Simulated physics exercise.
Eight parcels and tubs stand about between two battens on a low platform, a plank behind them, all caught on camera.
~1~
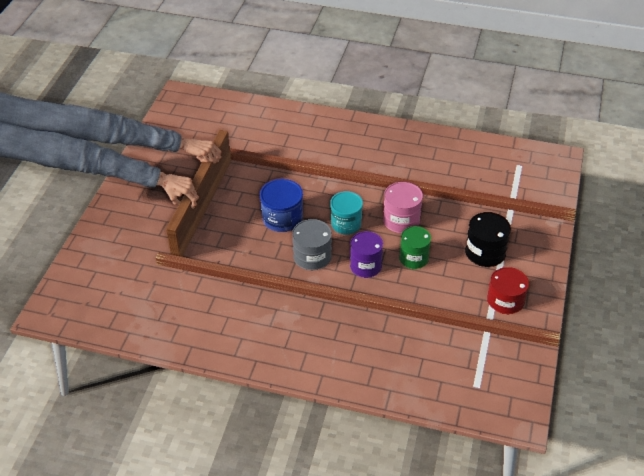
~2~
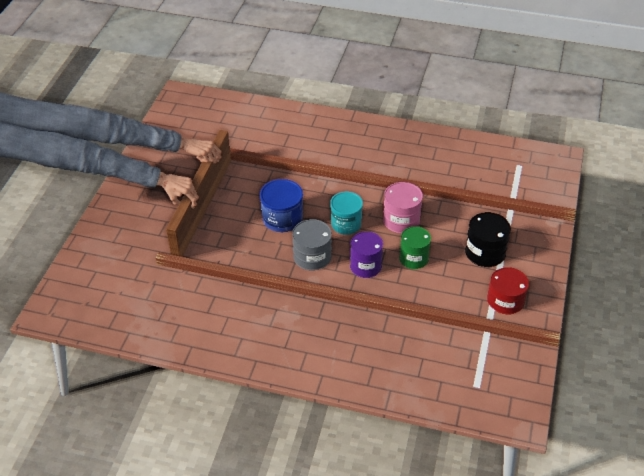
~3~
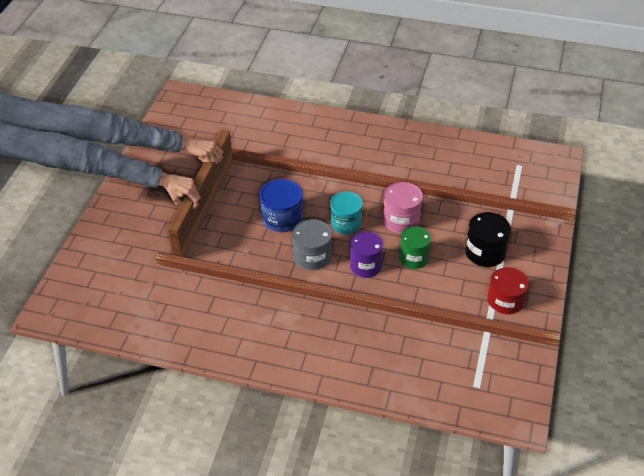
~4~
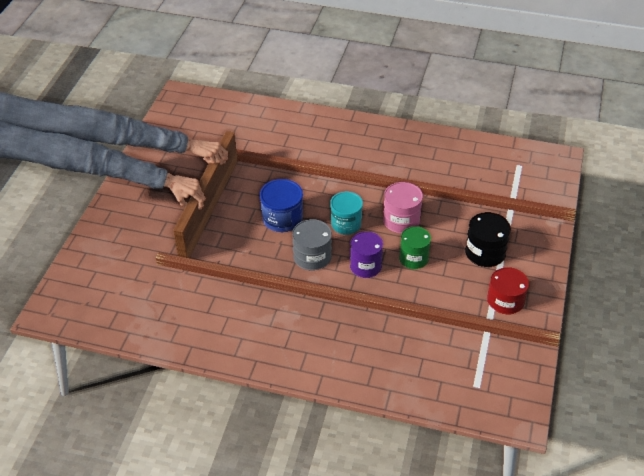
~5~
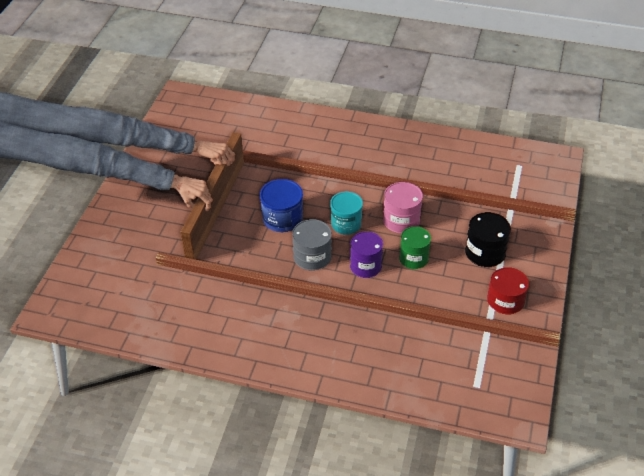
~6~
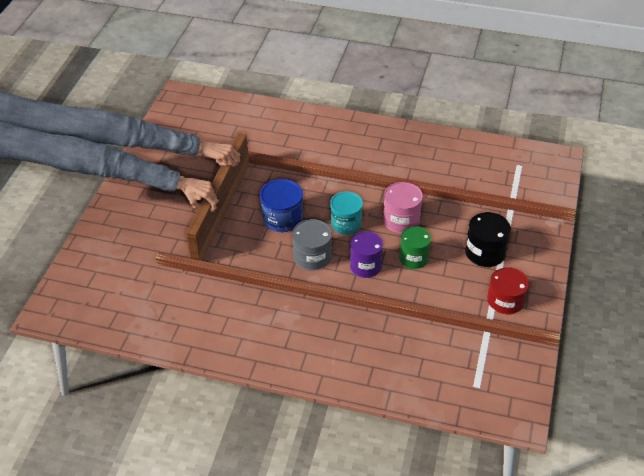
A wooden plank, held by two hands, slid slightly to the right between two rails on a brick-patterned table, drawing nearer the blue container, while all eight colorful containers stayed still.
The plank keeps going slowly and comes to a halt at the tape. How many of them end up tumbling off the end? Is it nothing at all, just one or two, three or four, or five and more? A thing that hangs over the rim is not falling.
The drop count fails to reach three, yet is not nil.
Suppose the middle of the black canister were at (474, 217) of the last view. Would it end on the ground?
Result: The black canister keeps its place.
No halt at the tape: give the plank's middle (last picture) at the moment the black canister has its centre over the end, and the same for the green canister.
At (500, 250) for the black canister; at (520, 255) for the green canister.
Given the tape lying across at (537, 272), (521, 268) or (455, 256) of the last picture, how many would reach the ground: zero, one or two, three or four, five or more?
At least five; three or four; none.
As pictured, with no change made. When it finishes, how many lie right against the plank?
3.
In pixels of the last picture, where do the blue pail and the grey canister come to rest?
Around (525, 252) and around (515, 292).
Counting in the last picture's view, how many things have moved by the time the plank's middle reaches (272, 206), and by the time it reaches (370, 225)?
I get 1 at the one place and 6 at the other.
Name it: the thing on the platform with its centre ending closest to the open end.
Black canister - nearest.
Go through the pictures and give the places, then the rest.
The first picture shows red canister (508, 291); black canister (488, 239); green canister (415, 248); plank (201, 193); tape (500, 264).
The second picture shows black canister (488, 240); pink canister (403, 208).
The third picture shows green canister (415, 248); purple canister (366, 255).
The fourth picture shows red canister (508, 291); blue pail (282, 206).
The fifth picture shows black canister (488, 240); grey canister (312, 245).
The sixth picture shows red canister (508, 291); black canister (488, 240); green canister (415, 248); plank (220, 196); tape (500, 264).
Soon after, none off yet; red canister at rest near (508, 291); black canister at rest near (488, 240); green canister at rest near (415, 248).
In the end, the number that fall off is one or two; gone, red canister.
